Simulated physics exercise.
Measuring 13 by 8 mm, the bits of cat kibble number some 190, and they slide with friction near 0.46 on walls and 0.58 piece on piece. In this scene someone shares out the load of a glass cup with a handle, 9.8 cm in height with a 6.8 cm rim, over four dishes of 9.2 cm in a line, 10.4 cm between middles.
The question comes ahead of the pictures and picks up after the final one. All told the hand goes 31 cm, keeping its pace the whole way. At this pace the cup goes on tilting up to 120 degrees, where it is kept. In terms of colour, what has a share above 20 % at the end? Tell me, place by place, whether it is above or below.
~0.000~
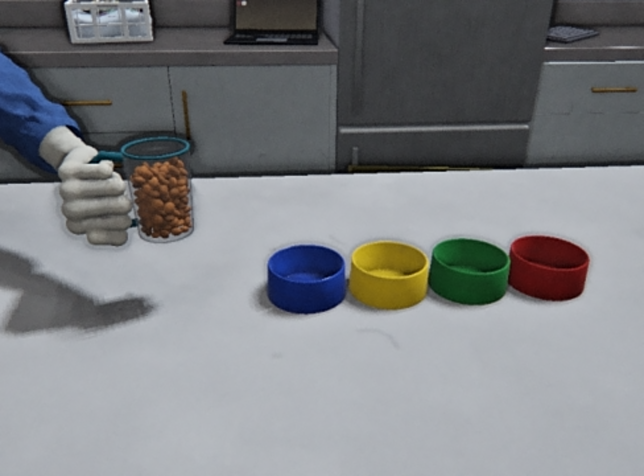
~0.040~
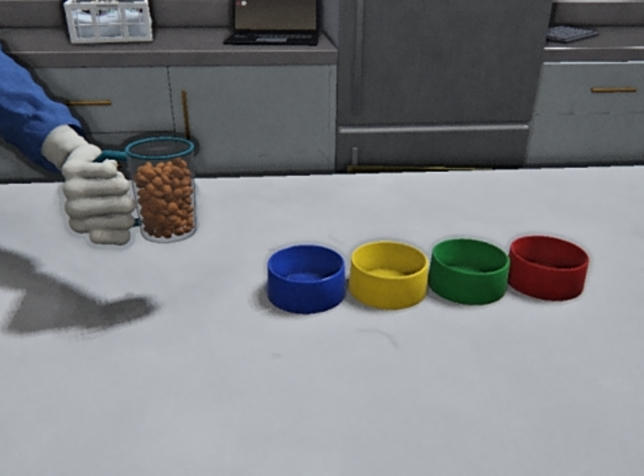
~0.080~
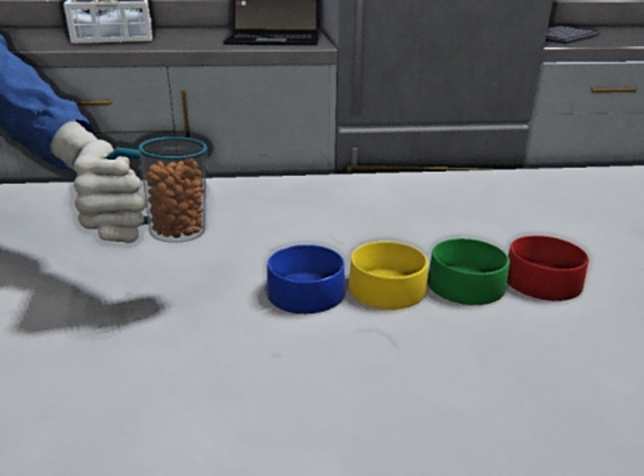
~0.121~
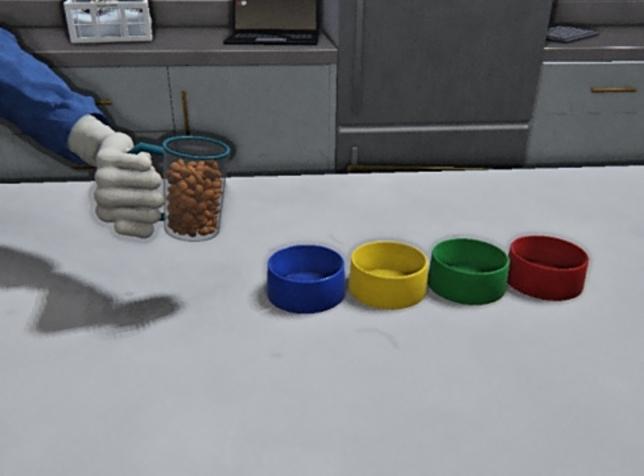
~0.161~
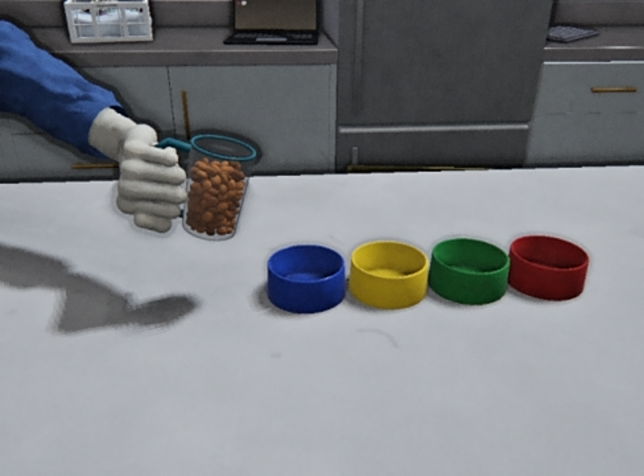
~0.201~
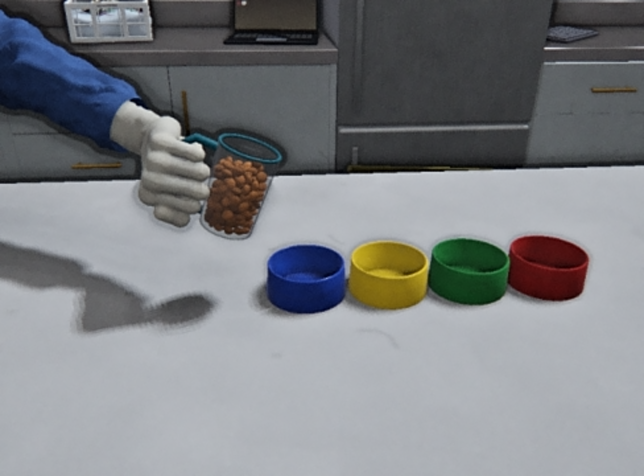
In the end red: A fifth or less; blue: A fifth or less; green: More than a fifth; yellow: A fifth or less; counter: A fifth or less.
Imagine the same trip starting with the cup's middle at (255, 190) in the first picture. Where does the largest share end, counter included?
The largest share ends at red.
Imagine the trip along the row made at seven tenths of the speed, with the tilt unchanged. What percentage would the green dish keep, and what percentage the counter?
In that case green 100, counter 0.
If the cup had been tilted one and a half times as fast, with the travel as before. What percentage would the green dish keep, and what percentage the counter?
Then the green dish would get 90 and the counter 10.
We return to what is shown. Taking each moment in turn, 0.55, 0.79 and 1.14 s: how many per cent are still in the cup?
About 100, 85, 35 per cent.
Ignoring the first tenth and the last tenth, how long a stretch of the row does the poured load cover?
I'd estimate close to 5 cm.
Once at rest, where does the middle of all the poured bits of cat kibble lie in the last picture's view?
Roughly (471, 267).
Then, at 0.55 s, tilt 68 degrees; cup holds 100 %.
After 0.79 s, tilt 101 degrees; cup holds 85 %, green 10 %.
Then, at 1.14 s, tilt 120 degrees; cup holds 35 %, green 55 %.
In the end, at 2.0 s, red 0 %, blue 0 %, green 95 %, yellow 0 %, counter 5 %.
